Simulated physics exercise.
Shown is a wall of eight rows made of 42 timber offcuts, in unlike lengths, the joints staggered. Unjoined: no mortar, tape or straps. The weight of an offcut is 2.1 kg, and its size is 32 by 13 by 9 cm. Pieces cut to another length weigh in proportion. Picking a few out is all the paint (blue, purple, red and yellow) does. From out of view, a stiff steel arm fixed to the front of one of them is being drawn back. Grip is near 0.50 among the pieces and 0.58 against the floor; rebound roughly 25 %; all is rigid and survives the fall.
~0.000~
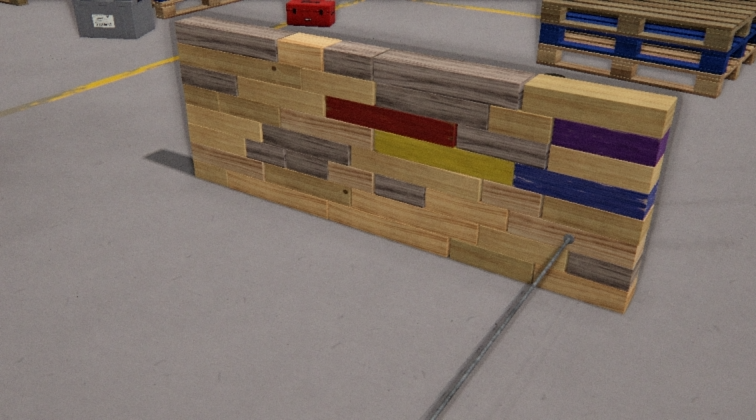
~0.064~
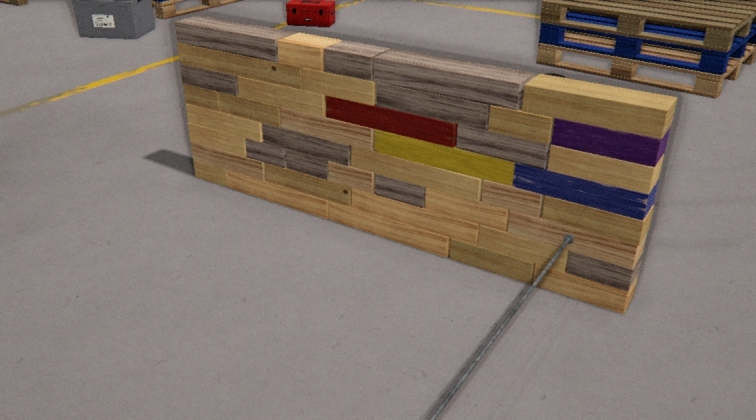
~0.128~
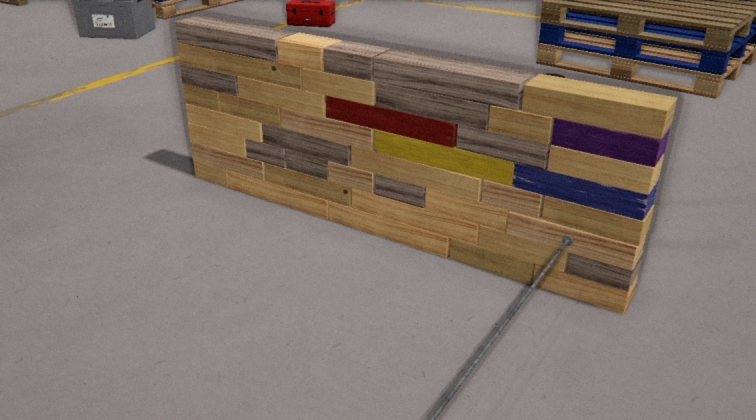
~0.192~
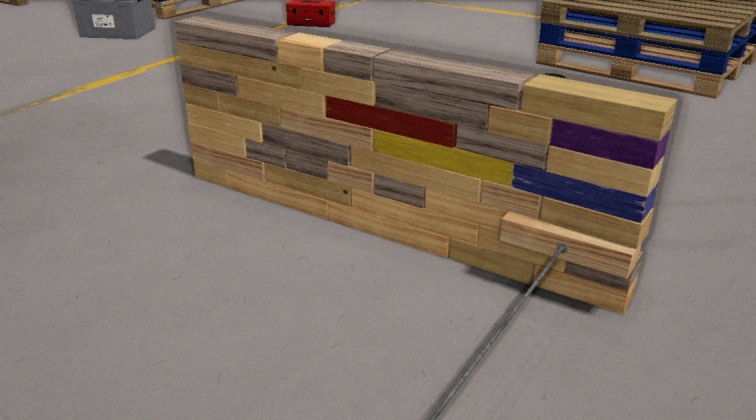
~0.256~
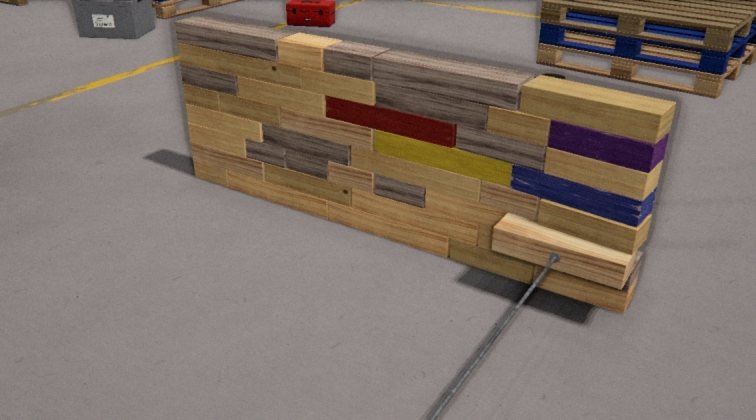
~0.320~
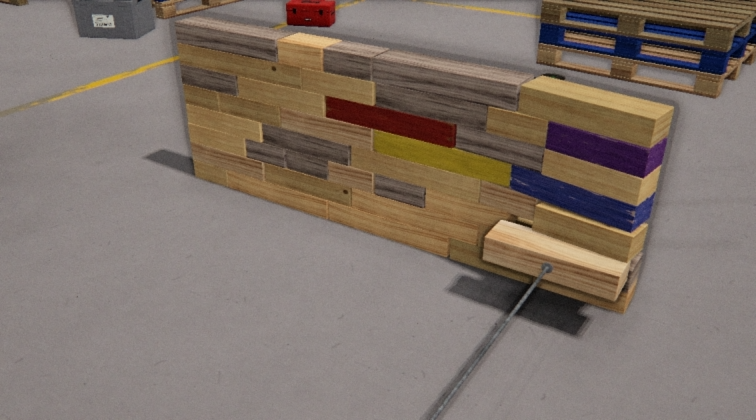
We see a low wall of stacked timber offcuts, a few painted, as a thin metal rod draws a plain block out near the lower right; the blue and purple pieces above then shift slightly outward with it.
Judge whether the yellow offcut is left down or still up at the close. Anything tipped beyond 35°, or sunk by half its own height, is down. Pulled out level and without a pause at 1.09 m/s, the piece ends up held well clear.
At the close the yellow offcut is still up.
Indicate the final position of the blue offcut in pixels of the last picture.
Around (556, 252).
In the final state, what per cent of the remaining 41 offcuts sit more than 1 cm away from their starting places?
That makes 25 percent.
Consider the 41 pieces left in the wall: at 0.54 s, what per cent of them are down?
0 %.
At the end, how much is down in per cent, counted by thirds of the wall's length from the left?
0, 0 and 40 per cent, from left to right.
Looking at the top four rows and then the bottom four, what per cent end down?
That's 20% up top and 0% at the bottom.
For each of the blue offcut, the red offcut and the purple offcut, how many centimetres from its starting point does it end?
The blue one ends 24 cm from its start, the red one 0 cm and the purple one 50 cm.
By 0.54 s, 1 of the 41 other offcuts down; yellow offcut moved 8 mm; blue offcut tilted 10°, 31 mm lower.
By 0.80 s, 5 of the 41 other offcuts down; yellow offcut moved 12 mm; blue offcut tilted 63°, 17 cm lower.
When it is over (1.9 s), 5 of the 41 other offcuts down; yellow offcut moved 13 mm; purple offcut tilted 66°, 42 cm lower; blue offcut tilted 65°, 19 cm lower. In pixels of the last frame, middles, yellow offcut near (450, 152), purple offcut near (624, 295).
